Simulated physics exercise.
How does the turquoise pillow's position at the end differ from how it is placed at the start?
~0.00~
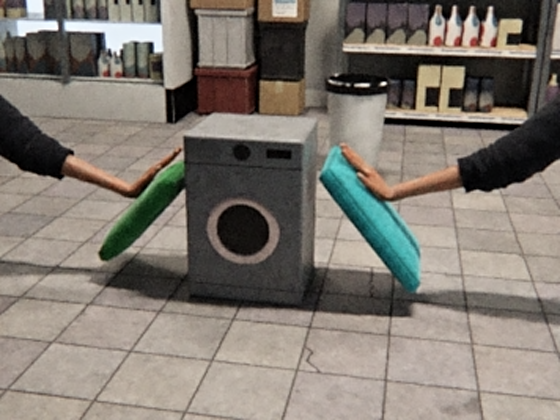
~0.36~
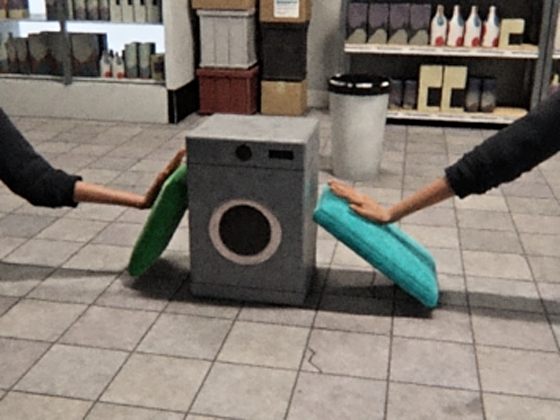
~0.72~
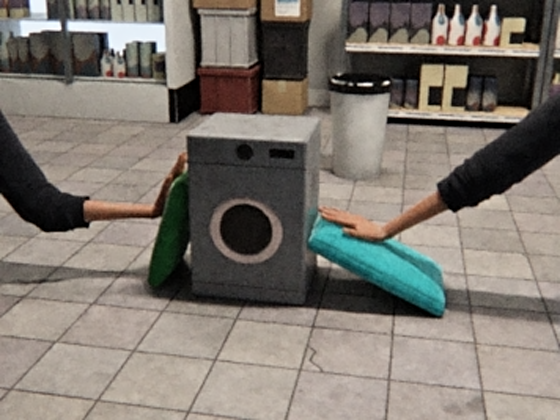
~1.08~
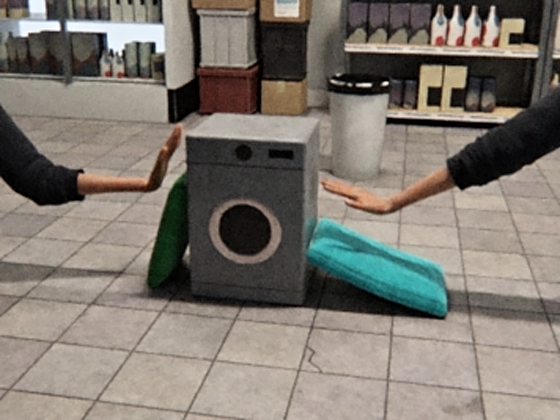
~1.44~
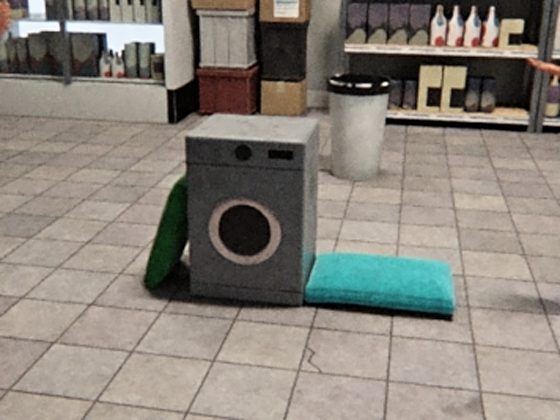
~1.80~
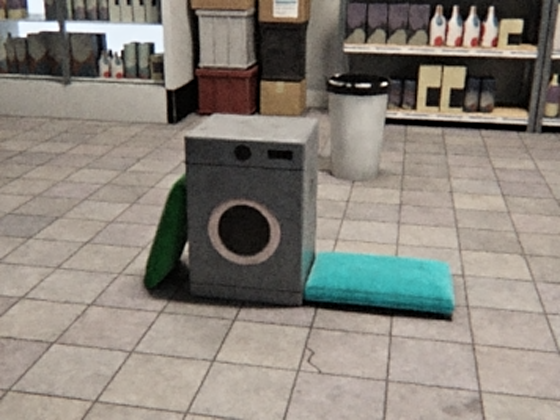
At the start the turquoise pillow is held up in a steep lean against the right side of the grey machine. By the end it lies flat on the floor just to the right of the machine.
